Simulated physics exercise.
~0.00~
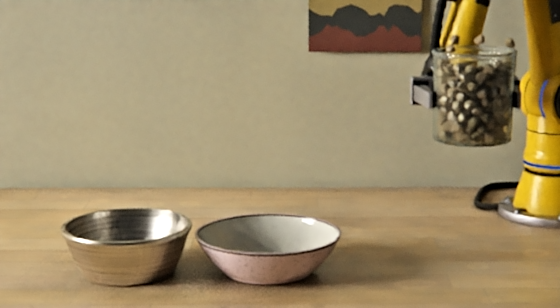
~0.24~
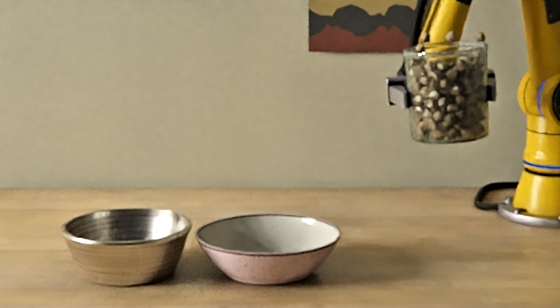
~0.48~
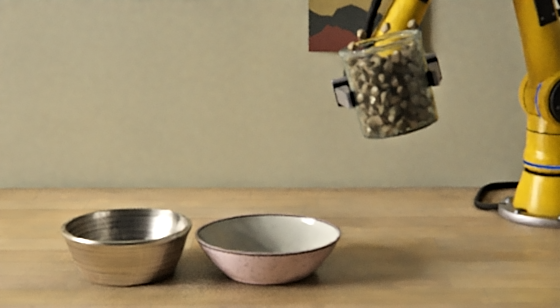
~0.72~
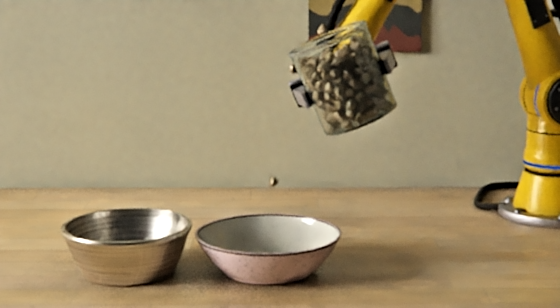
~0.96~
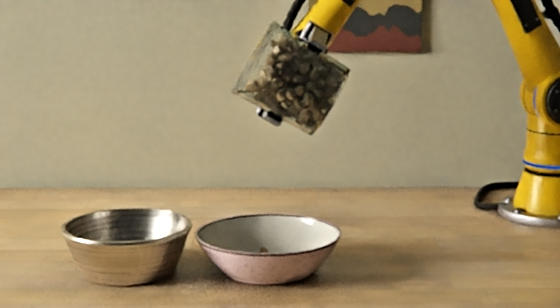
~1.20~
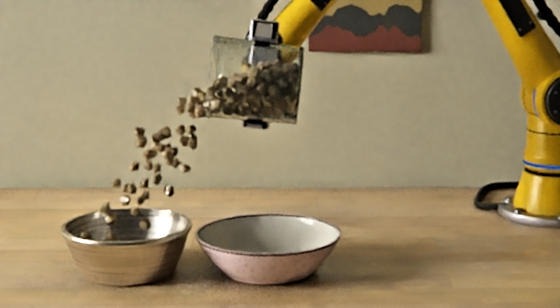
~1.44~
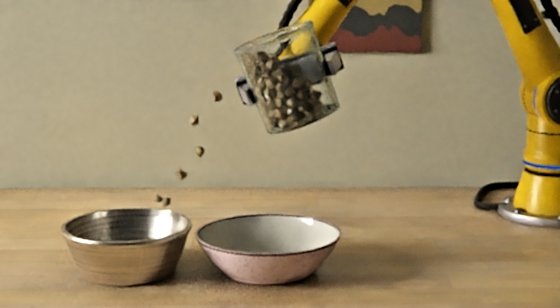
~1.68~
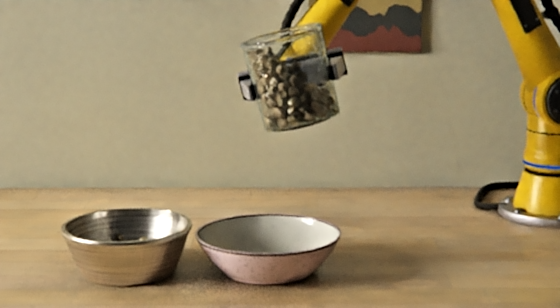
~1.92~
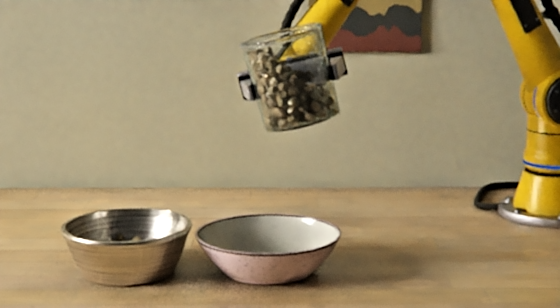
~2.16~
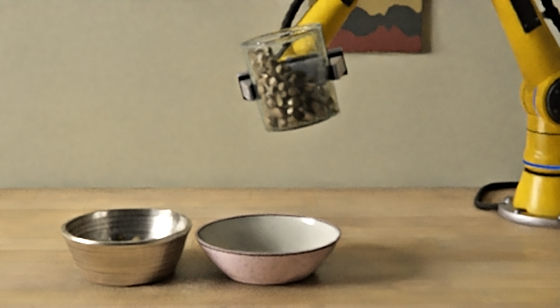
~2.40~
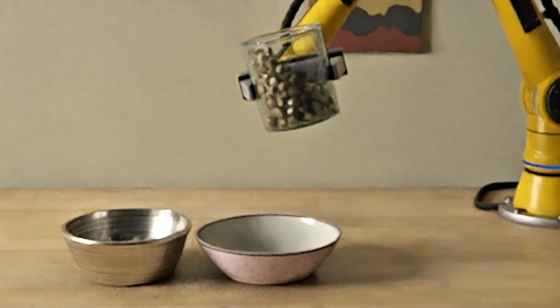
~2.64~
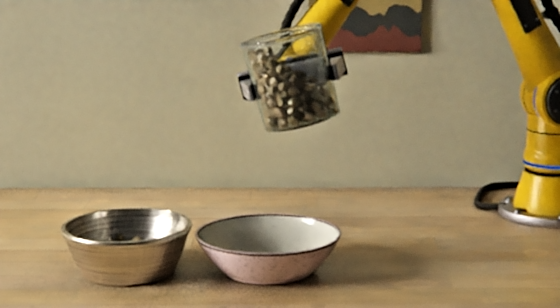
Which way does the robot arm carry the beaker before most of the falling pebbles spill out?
The arm carries the beaker to the left, from beside its base to above the bowls.
